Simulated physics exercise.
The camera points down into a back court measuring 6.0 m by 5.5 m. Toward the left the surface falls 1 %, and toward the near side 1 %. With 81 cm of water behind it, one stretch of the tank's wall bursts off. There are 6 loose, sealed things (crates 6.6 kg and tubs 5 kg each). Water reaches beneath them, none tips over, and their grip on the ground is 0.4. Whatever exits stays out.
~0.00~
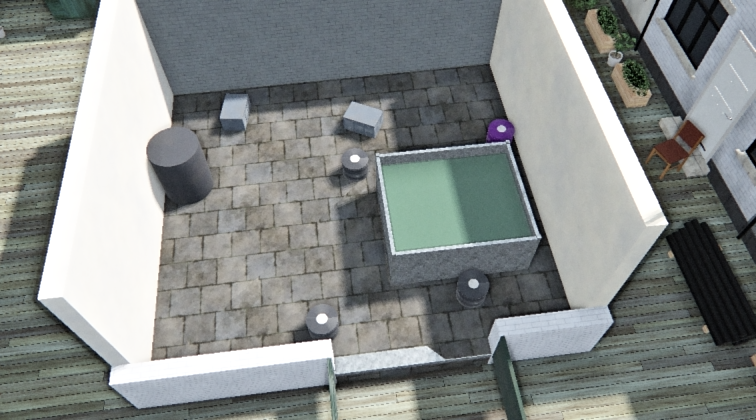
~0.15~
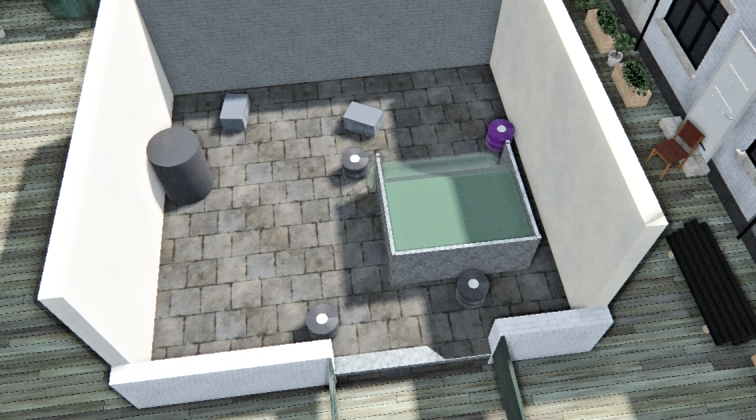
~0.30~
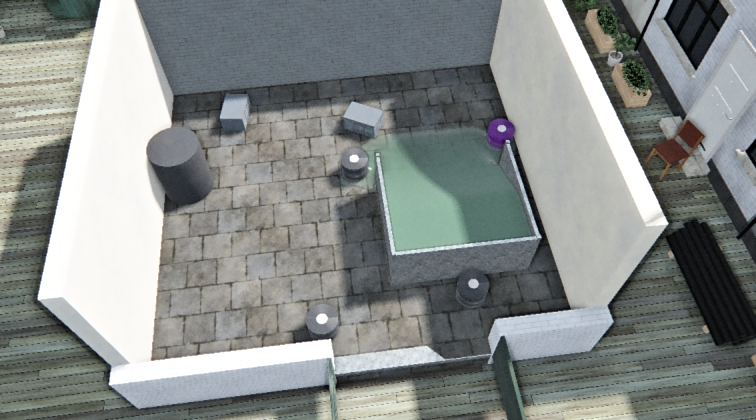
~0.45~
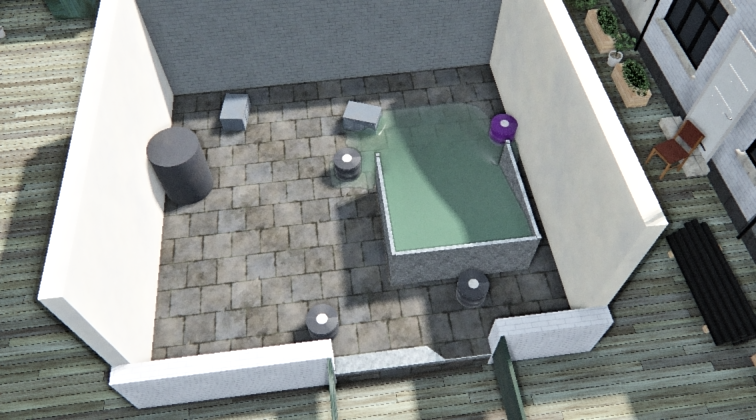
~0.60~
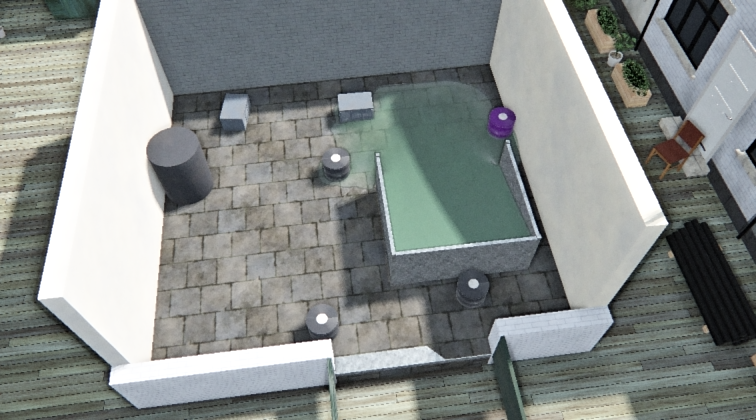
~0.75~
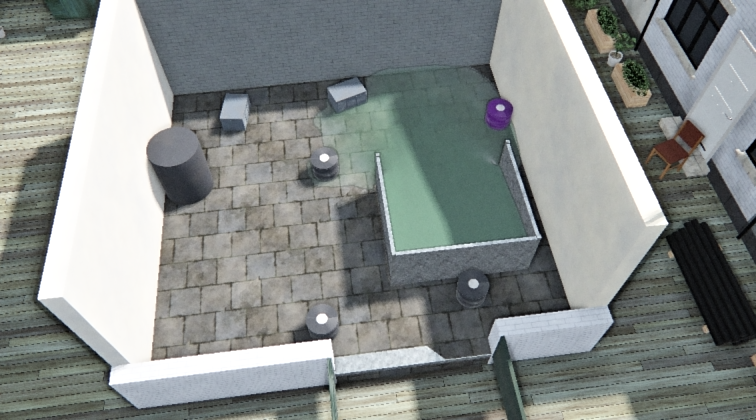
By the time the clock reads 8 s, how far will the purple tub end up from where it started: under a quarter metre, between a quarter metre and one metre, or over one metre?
The purple tub finishes over one metre from its start.
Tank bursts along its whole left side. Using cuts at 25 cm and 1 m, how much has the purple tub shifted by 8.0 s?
From there, the purple tub gets moved partway.
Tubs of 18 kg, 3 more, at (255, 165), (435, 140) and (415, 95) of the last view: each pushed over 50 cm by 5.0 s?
Taking them in order: Far enough, far enough and far enough.
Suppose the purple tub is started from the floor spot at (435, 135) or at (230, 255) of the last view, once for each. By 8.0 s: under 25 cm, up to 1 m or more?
At the first spot it winds up far off; at the second it winds up far off.
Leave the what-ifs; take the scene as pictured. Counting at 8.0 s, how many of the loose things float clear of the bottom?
Count at that moment: 6.
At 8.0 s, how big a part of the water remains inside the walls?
98 %.
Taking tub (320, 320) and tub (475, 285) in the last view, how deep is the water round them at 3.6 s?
I'd put it at 0 cm and 0 cm respectively.
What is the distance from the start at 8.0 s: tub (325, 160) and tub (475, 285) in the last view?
Respectively: 300 cm / 200 cm.
After 1.6 s the purple tub is near (478, 40), 1.7 m from its start, afloat; 0 of 6 are out; 2 afloat.
After 3.6 s the purple tub is near (414, 85), 1.7 m from its start, afloat; 0 of 6 are out; 3 afloat.
After 5.6 s the purple tub is near (332, 119), 2.9 m from its start, afloat; 0 of 6 are out; 5 afloat.
After 8.0 s the purple tub is near (281, 170), 3.8 m from its start, afloat; 0 of 6 are out; 6 afloat.
